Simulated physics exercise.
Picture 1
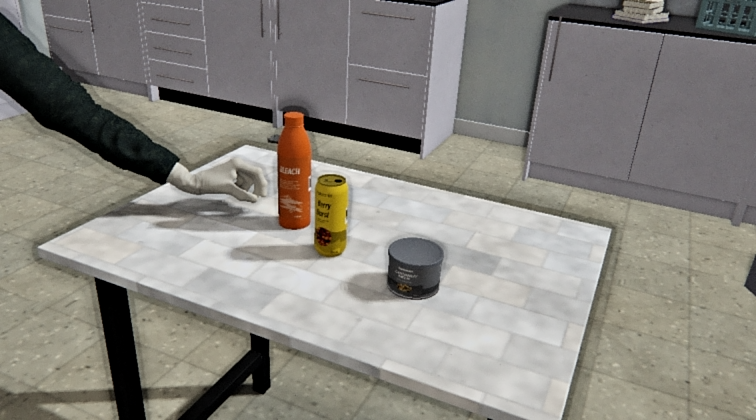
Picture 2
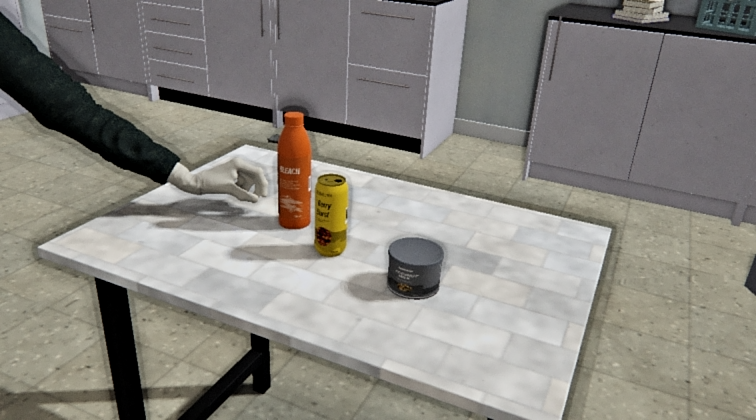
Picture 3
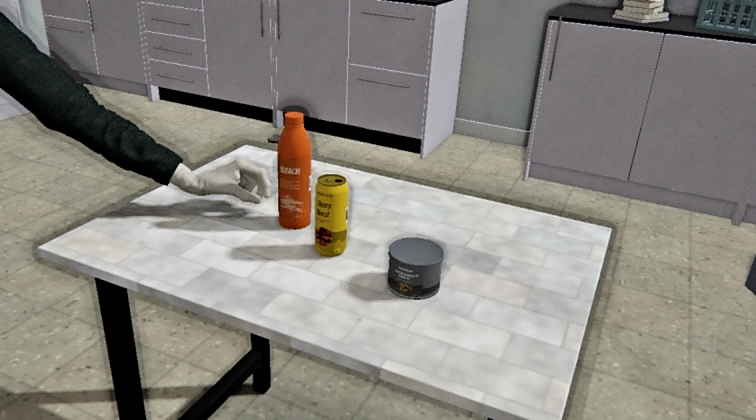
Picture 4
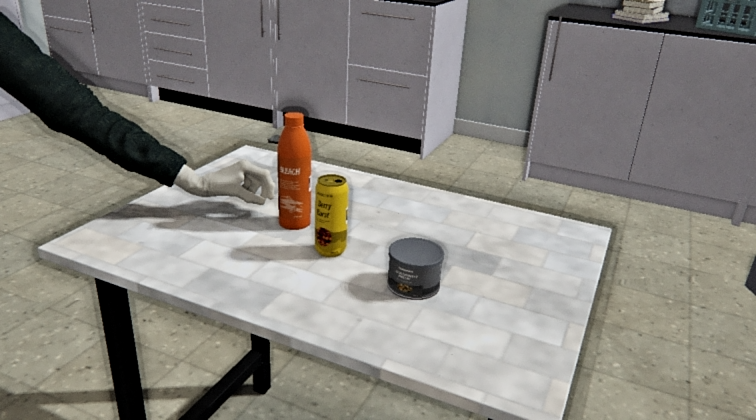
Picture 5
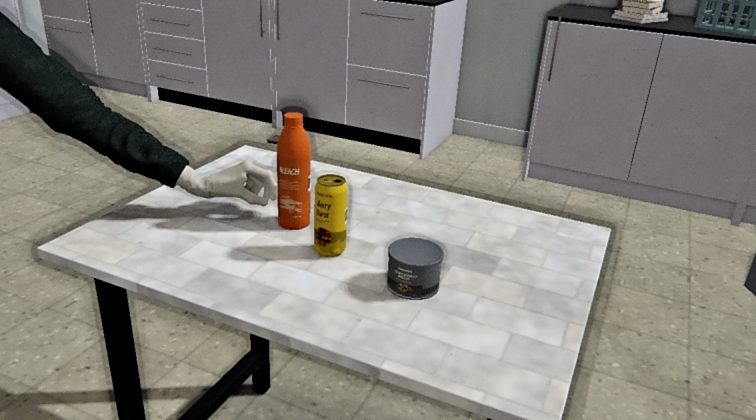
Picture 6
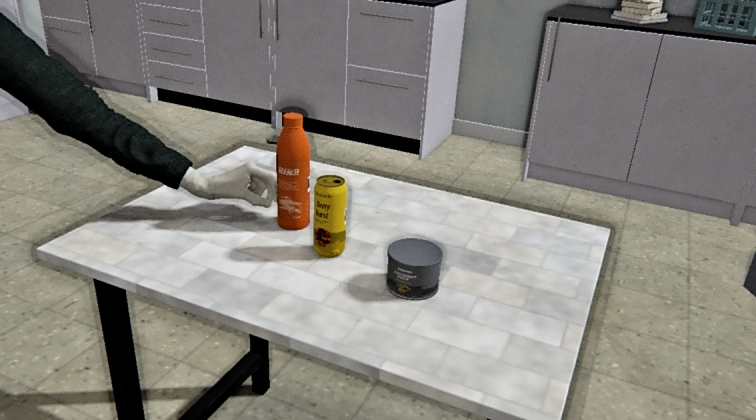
A pale hand inches right toward the orange bottle standing on the tiled white table.
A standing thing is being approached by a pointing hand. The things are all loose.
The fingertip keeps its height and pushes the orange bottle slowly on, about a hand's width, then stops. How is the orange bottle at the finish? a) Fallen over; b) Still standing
Answer: B.
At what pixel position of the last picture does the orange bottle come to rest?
In the last picture, near pixel (347, 184).
Then, 0.30 s on from there, orange bottle shifted a little near (302, 174).
Then, 0.60 s on from there, orange bottle shifted about its own width near (315, 177).
Then, 0.90 s on from there, orange bottle shifted about its own width near (329, 180).
Then, 1.20 s on from there, orange bottle shifted well along near (343, 183).
In the end, moved from the start, orange bottle. At the end, from the last picture's camera, orange bottle near (347, 185).
